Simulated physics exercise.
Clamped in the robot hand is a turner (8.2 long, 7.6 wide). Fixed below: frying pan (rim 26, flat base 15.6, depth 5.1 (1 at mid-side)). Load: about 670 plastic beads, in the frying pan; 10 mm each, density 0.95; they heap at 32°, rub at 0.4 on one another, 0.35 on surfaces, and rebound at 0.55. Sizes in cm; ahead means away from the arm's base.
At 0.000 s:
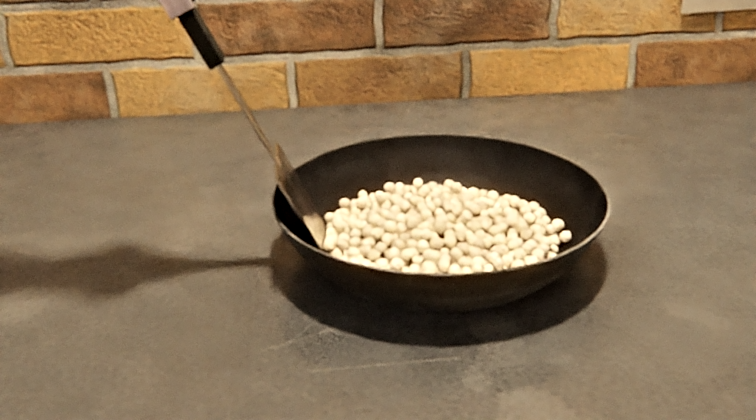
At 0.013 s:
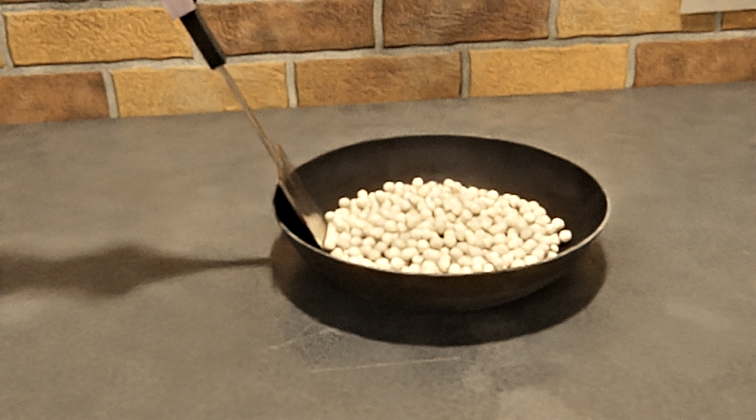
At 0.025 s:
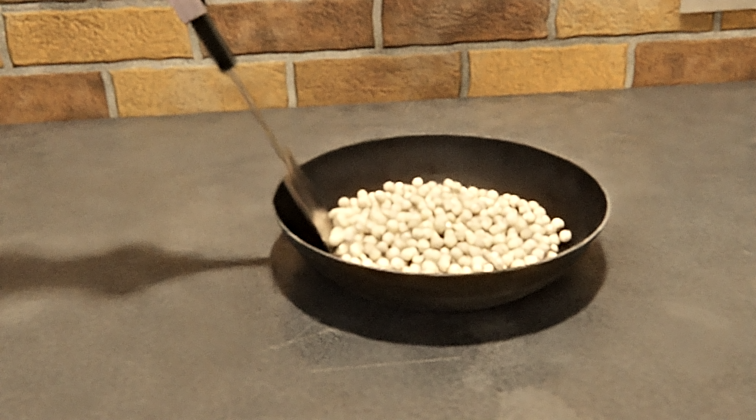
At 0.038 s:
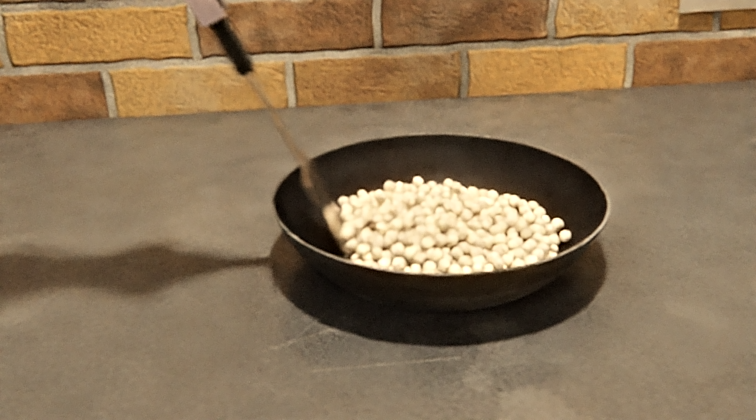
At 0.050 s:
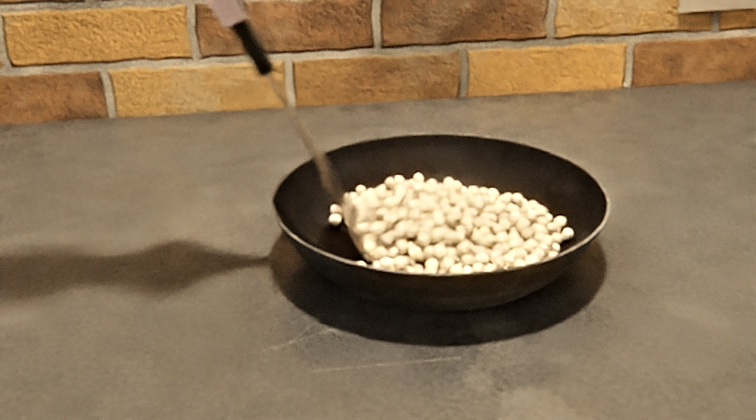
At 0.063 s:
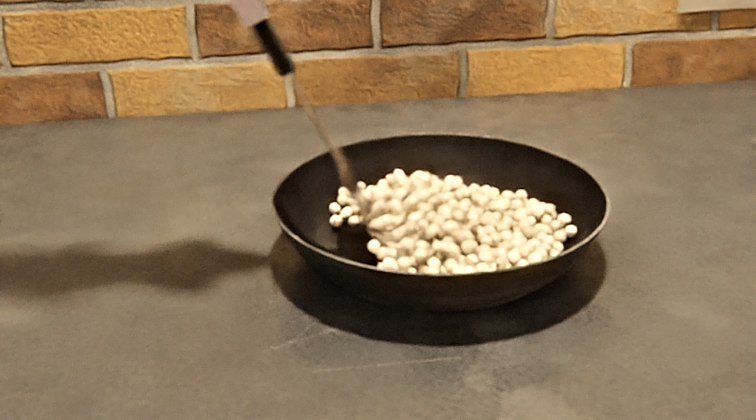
On a grey counter by a brick wall, a turner slid down into the left side of a dark frying pan, then pushed the heap of white beads to the right, leaving a few behind.
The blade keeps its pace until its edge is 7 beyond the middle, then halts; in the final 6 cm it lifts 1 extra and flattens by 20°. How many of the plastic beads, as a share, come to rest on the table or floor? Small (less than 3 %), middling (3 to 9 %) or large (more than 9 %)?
On the table or floor the share is middling, 3 to 9 %.
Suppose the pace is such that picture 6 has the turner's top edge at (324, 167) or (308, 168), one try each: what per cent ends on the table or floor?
About 0 and 0 per cent.
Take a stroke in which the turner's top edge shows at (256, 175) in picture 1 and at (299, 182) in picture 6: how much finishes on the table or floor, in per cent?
Some 0 per cent.
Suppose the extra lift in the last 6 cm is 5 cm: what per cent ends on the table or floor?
Some 10 per cent.
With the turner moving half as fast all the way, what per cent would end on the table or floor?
It would be near 0 per cent.
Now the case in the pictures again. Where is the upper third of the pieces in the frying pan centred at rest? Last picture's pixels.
Near (544, 205).
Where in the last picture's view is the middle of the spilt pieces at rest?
Around (674, 229).
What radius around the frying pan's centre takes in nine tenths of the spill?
Some 35 cm.
After 0.09 s, sloping 65°, highest piece 8 above the table; 672 in the frying pan.
After 0.12 s, sloping 58°, highest piece 9 above the table; 672 in the frying pan.
After 0.34 s, sloping 45°, highest piece 6 above the table; 641 in the frying pan, 24 on the table or floor, 7 on the blade or in flight.
After 1.39 s, sloping 45°, highest piece 5 above the table; 641 in the frying pan, 31 on the table or floor.
At rest, 641 in the frying pan, 31 on the table or floor. That is 5 % on the table or floor.
